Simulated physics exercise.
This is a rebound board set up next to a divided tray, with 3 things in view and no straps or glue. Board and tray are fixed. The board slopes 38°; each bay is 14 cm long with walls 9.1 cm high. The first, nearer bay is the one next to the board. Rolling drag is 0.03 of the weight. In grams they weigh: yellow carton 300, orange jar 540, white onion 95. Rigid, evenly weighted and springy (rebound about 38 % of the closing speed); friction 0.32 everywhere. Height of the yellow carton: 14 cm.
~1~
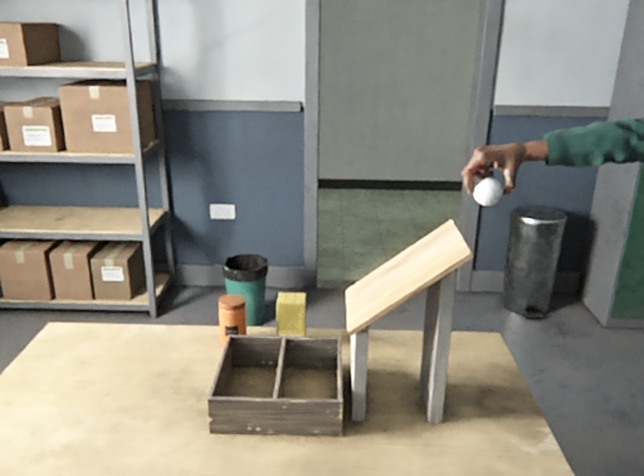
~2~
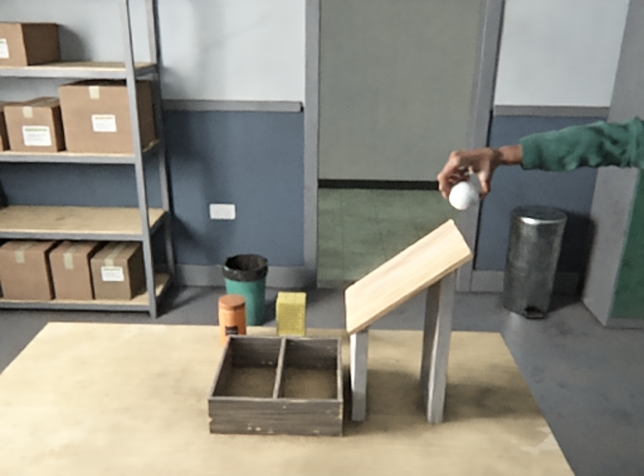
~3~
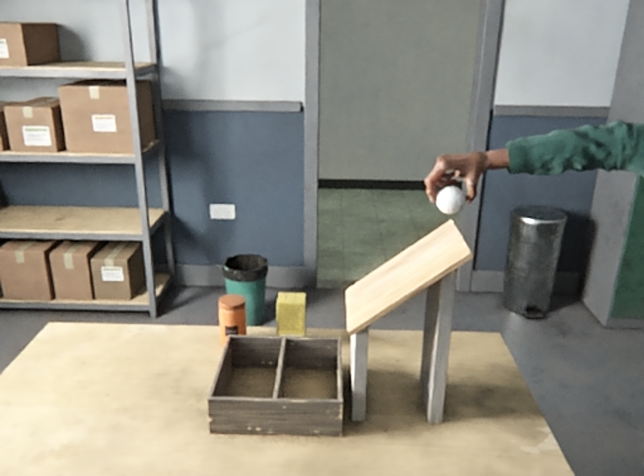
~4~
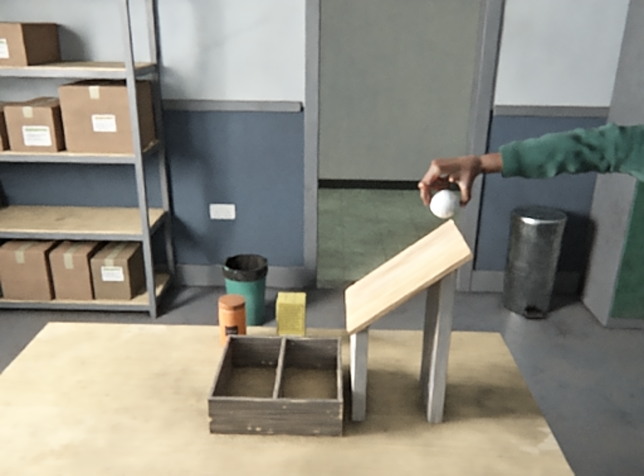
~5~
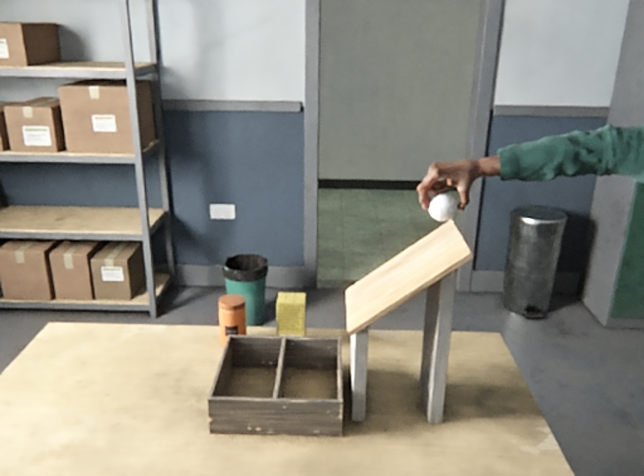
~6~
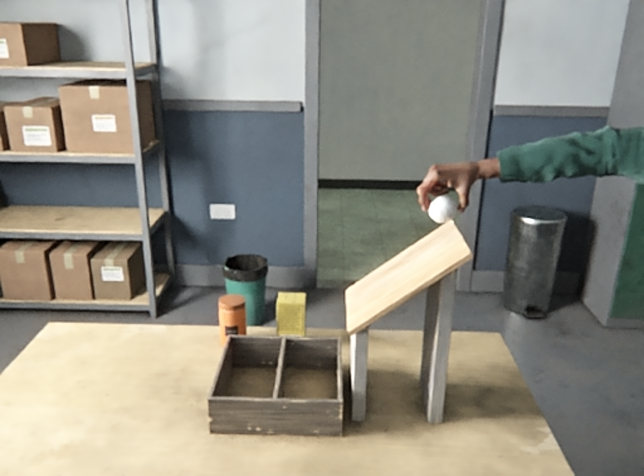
In a storeroom, a hand moves a white onion left and holds it above a sloping board.
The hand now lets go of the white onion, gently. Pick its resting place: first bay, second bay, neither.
The answer: Outside the tray.
Then, 0.50 s past the last view, white onion near (317, 317).
Then, 0.80 s past the last view, it is outside the bays; white onion near (174, 383).
Finally, it is outside the bays; the bystanders still in place (within 4 cm).
